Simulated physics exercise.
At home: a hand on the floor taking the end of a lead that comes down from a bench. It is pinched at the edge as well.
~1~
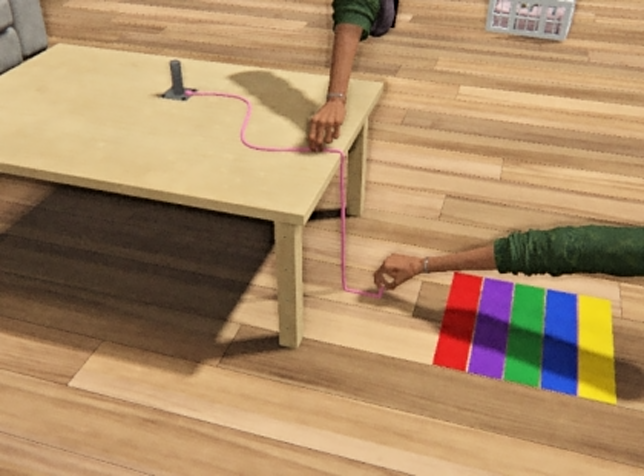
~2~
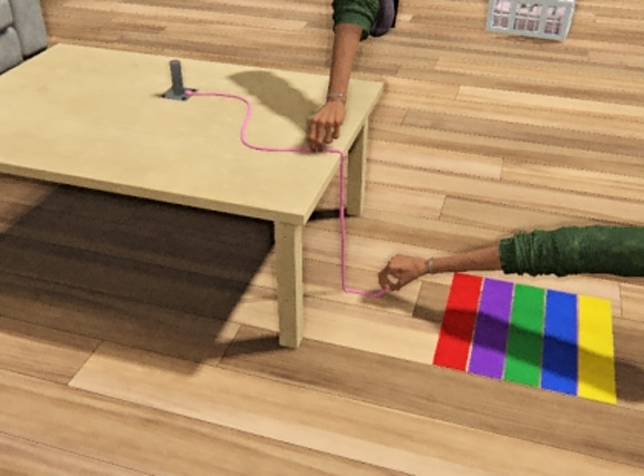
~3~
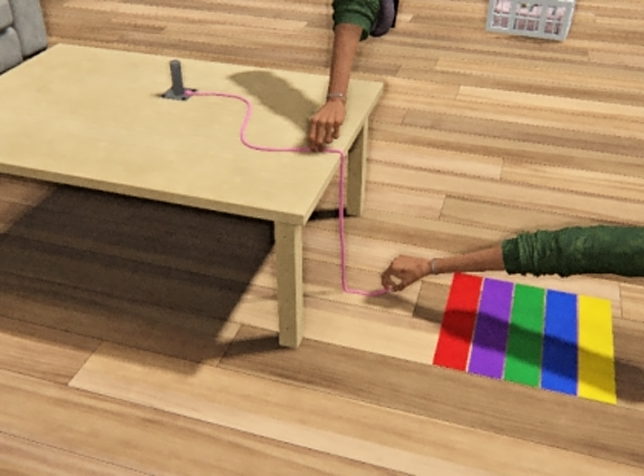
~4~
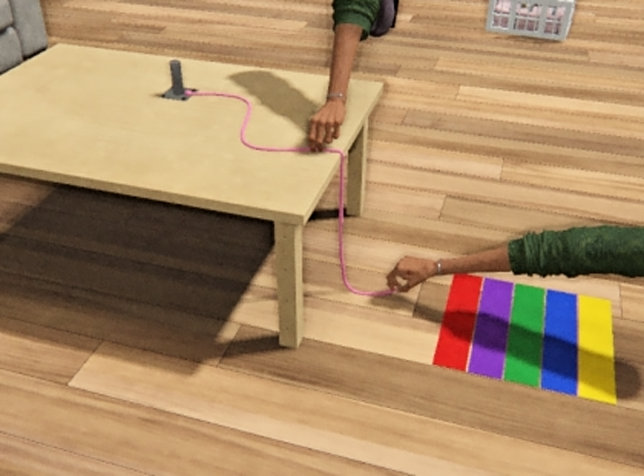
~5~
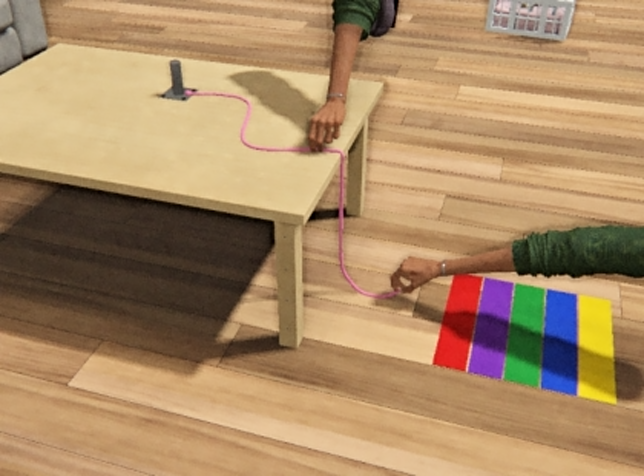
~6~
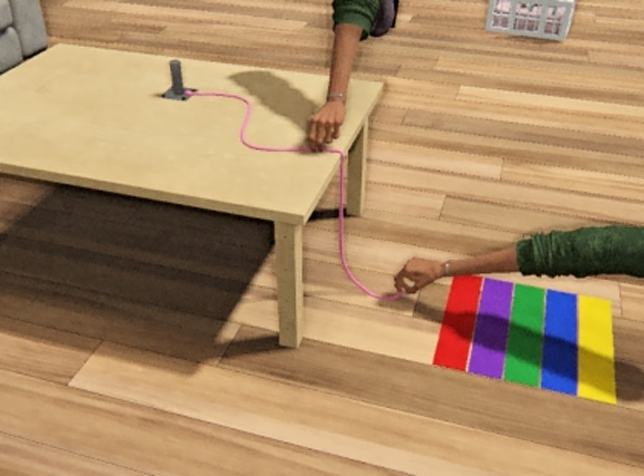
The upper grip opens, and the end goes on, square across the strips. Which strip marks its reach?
It halts on the blue strip.
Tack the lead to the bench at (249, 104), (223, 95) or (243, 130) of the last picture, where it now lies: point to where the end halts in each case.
About (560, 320), (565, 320) and (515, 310).
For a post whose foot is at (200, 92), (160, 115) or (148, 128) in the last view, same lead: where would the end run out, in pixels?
The places are (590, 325), (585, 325) and (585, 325).
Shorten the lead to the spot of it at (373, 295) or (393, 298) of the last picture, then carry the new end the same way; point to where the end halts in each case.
Near (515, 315) and (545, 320).
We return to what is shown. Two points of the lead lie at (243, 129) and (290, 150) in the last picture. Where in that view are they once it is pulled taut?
Near (295, 124) and (362, 153).
Early on, end near (511, 312); over purple.
Midway, end near (547, 319); over blue.
At the end of the slack, end near (569, 323); over blue. Over blue.
